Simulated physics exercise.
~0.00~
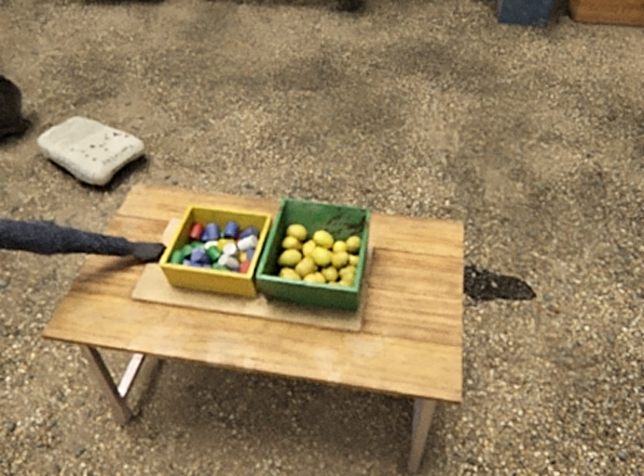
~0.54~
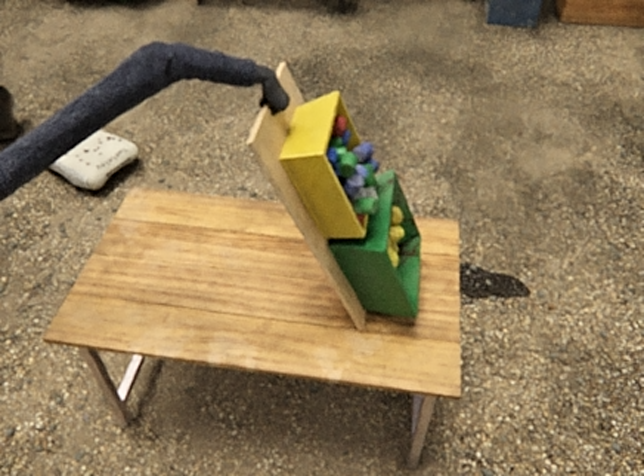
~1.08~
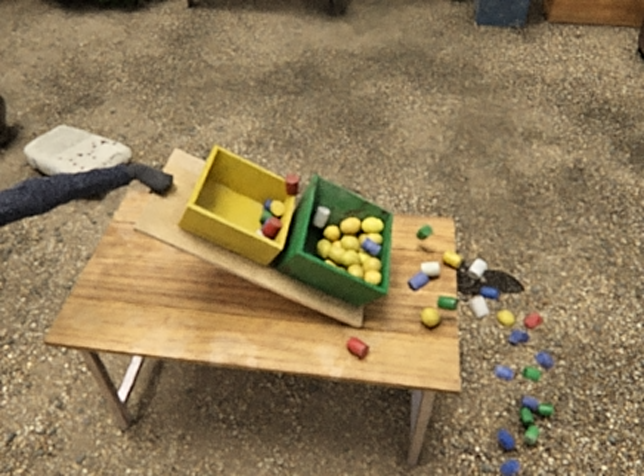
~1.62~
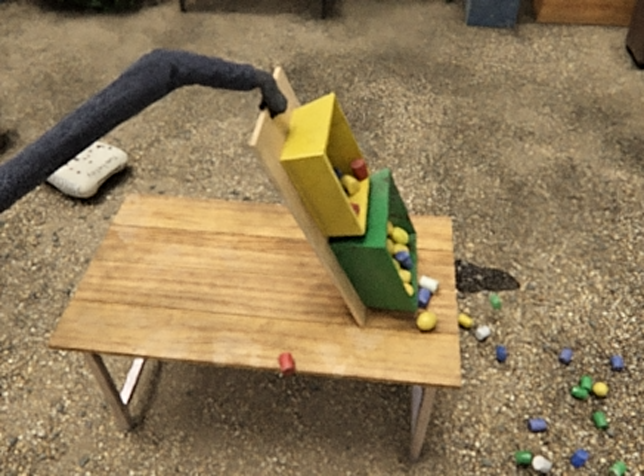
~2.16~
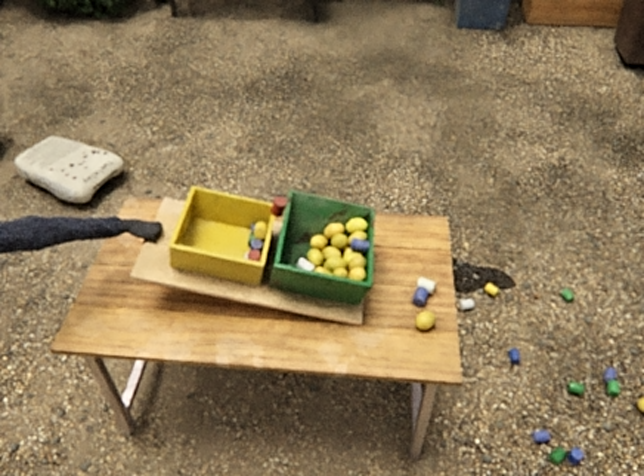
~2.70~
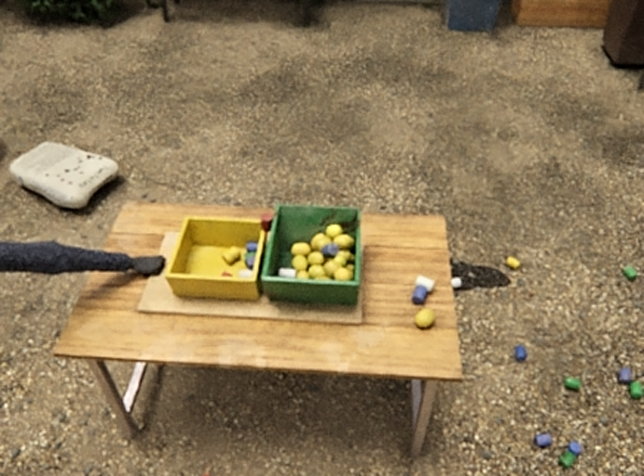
At first, a yellow tote of small coloured pieces and a green tote of yellow, rounded items sit side by side on a board on a wooden table. A dark, jointed arm raises the board's left end, tipping it steeply to the right. As the board comes partway down, the yellow tote is mostly empty, and coloured pieces lie on the table and gravel. The arm lifts the board steeply again, then lowers it until it lies flat. At the end, a few pieces remain in the yellow tote, while the green one still looks well filled.
